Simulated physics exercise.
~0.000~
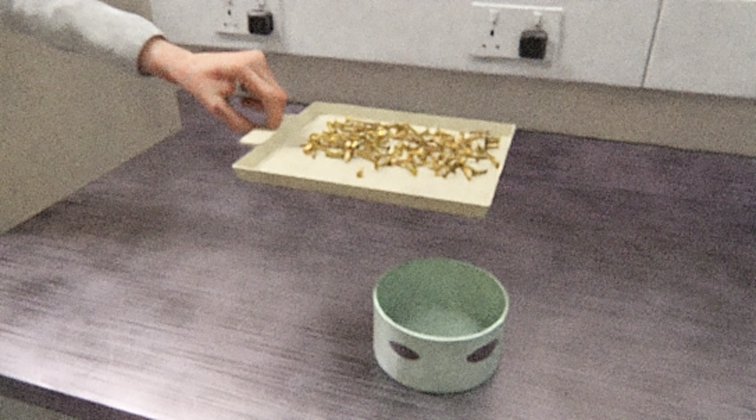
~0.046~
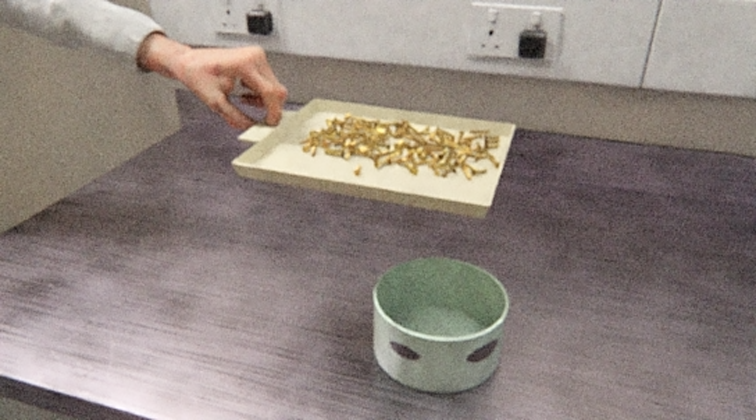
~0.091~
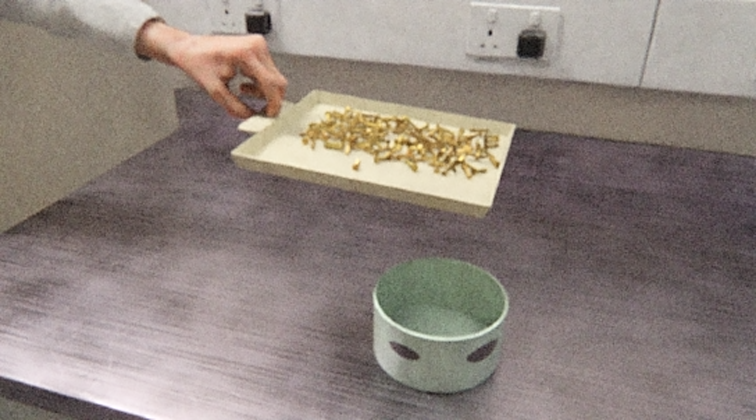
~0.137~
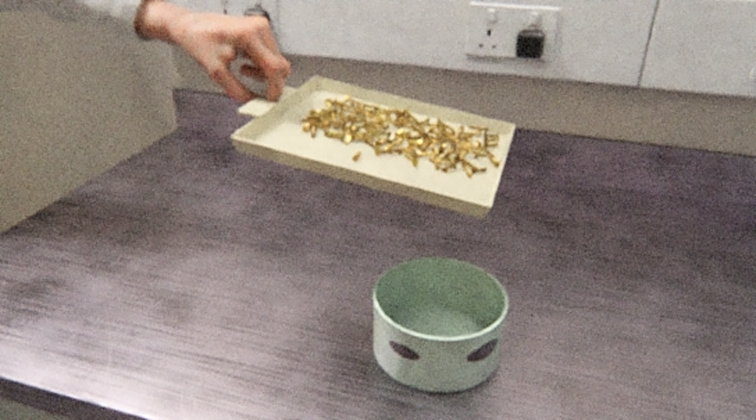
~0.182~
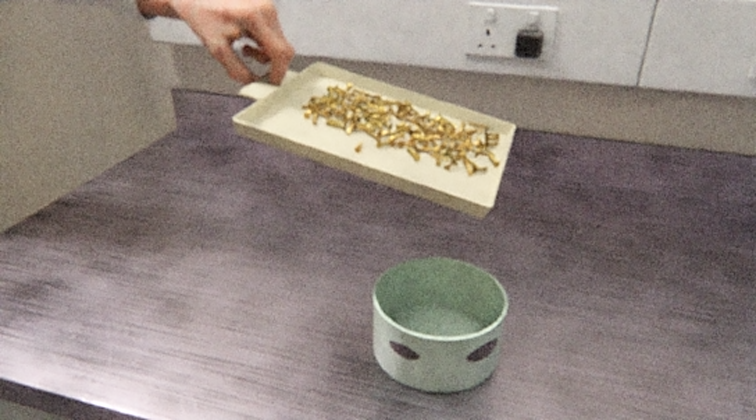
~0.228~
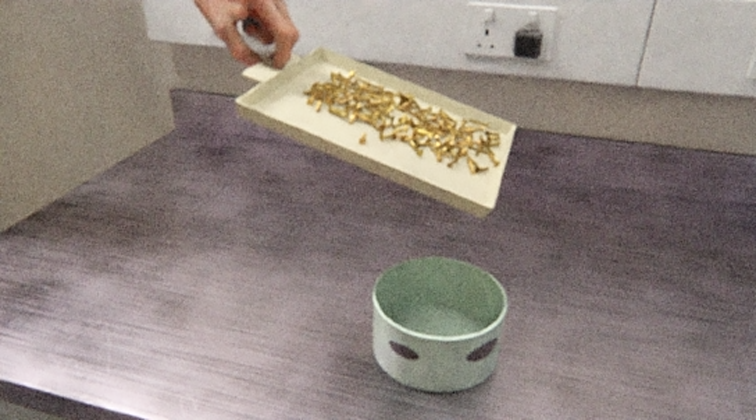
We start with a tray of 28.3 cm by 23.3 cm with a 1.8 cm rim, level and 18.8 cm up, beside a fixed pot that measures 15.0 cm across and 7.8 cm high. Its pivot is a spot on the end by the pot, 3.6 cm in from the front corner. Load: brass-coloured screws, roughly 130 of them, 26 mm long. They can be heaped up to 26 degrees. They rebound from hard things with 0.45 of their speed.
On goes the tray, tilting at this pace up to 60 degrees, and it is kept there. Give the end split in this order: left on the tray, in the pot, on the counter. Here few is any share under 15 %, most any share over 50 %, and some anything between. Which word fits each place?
Tray: Some; pot: Few; counter: Most.
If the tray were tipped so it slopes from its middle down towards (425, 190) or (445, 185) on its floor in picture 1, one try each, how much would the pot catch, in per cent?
First try: About 35 percent; second try: About 15 percent.
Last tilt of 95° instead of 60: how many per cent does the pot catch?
You'd end up with some 0 % in the pot.
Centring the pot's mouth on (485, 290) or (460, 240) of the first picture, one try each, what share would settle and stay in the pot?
About 5 and 0 per cent.
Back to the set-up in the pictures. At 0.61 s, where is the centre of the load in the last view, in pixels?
The middle of the load should be near (490, 133) then.
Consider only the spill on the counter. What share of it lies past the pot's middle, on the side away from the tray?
I'd put it at close to 100 per cent.
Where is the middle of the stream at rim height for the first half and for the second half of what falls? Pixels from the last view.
First half close to (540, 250), second half close to (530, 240).
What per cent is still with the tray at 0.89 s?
About 45% of the load.
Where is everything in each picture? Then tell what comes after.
In the first frame, tray tilt 0 degrees, front corners at (238, 165) and (485, 203); middle of the pieces at (400, 145); pot at (440, 295).
In the second frame, tray tilt 1 degrees, front corners at (238, 162) and (485, 203); middle of the pieces at (400, 144).
In the third frame, tray tilt 3 degrees, front corners at (237, 152) and (486, 203), lowest corner right front; middle of the pieces at (400, 139).
In the fourth frame, tray tilt 7 degrees, front corners at (237, 136) and (487, 203), lowest corner right front; middle of the pieces at (401, 132).
In the fifth frame, tray tilt 12 degrees, front corners at (239, 119) and (488, 204), lowest corner right front; middle of the pieces at (402, 125).
In the sixth frame, tray tilt 16 degrees, front corners at (242, 101) and (489, 204), lowest corner right front; middle of the pieces at (404, 118); pot at (439, 294). Its pace works out near 95 degrees a second.
After 0.46 s, tilt 39 degrees; the tray holds 100 %, the pot 0 %.
Then, at 0.61 s, tilt 53 degrees; the tray holds 100 %, the pot 0 %.
After 0.89 s, tilt 60 degrees; the tray holds 45 %, the pot 0 %.
In the end, at 2.2 s, tray 40 %, pot 0 %, counter 60 %.
